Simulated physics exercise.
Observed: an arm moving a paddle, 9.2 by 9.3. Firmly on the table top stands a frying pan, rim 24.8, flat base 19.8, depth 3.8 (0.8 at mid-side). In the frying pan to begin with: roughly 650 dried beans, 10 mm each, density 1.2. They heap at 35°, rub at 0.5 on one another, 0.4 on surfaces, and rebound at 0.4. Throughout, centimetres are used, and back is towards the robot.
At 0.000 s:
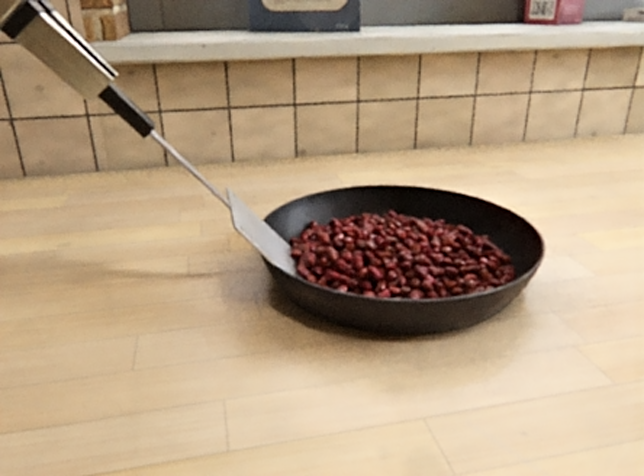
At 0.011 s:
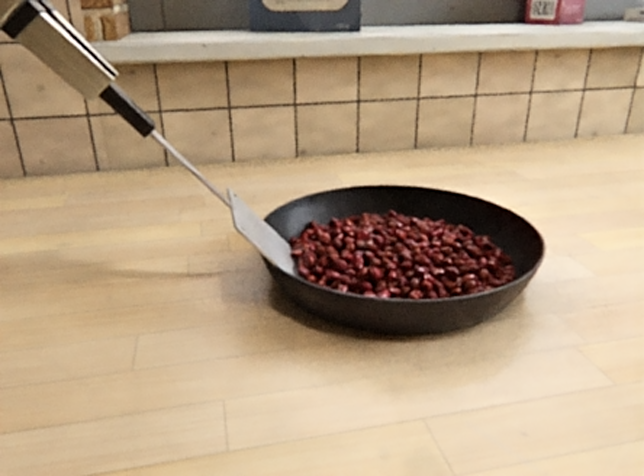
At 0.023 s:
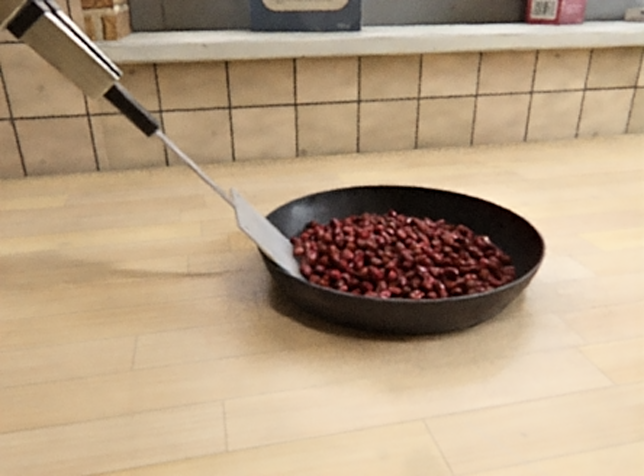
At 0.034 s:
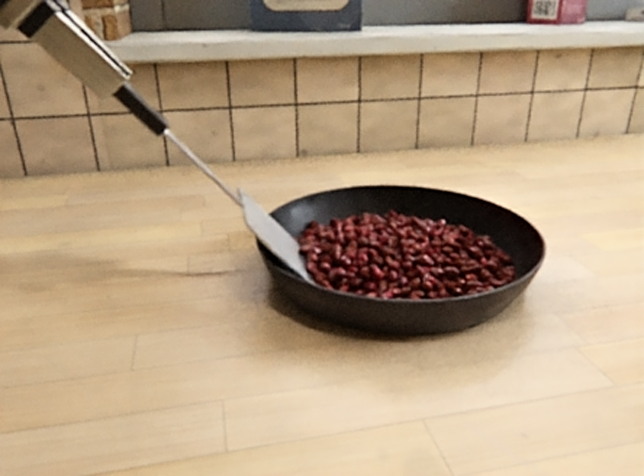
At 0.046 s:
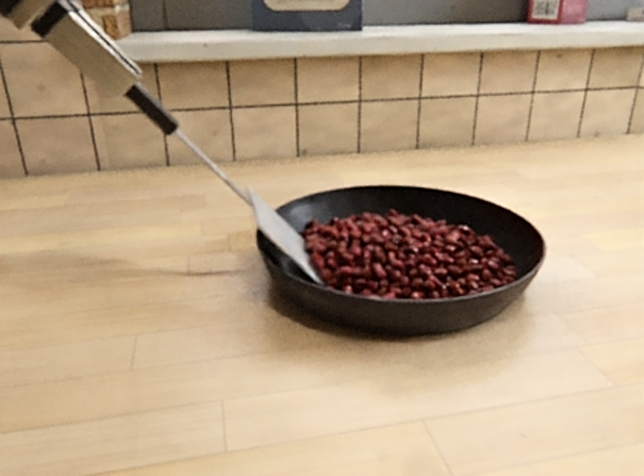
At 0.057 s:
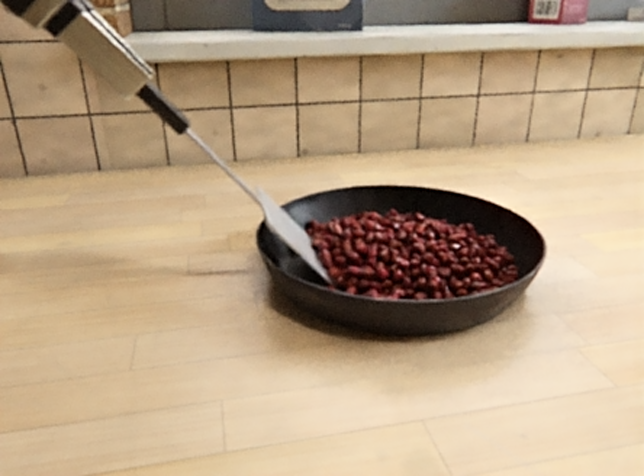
A metal paddle held by a robotic arm slid slowly to the right inside a black frying pan full of dark red beans, nudging the ones at the left edge while the pan stayed put.
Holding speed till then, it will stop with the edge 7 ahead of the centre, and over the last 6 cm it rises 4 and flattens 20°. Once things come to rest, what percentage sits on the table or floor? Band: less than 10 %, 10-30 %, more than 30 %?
Less than 10 %.
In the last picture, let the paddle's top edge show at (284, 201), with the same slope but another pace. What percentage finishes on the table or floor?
Roughly 20 per cent.
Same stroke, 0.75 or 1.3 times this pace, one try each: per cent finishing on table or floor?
Near 0 and near 10 percent respectively.
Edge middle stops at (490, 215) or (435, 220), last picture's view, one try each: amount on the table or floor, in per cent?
20 % and 0 %.
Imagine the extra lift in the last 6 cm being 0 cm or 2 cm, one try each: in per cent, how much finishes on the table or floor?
Result: Approx. 5 % and 5 %, one try each.
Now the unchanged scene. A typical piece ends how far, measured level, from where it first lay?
Somewhere about 5 centimetres, I'd say.
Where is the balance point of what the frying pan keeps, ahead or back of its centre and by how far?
I'd put it at roughly 5.0 cm toward the front.
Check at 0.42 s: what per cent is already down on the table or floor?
Share at that moment: About 5 %.
By 0.12 s, sloping 50°, highest piece 4 above the table; 647 in the frying pan.
By 0.19 s, sloping 43°, highest piece 6 above the table; 647 in the frying pan.
By 0.42 s, sloping 30°, highest piece 5 above the table; 604 in the frying pan, 41 on the table or floor, 2 on the blade or in flight.
By 1.47 s, sloping 30°, highest piece 5 above the table; 604 in the frying pan, 43 on the table or floor.
Final count, 604 in the frying pan, 43 on the table or floor. That is 7 % on the table or floor.
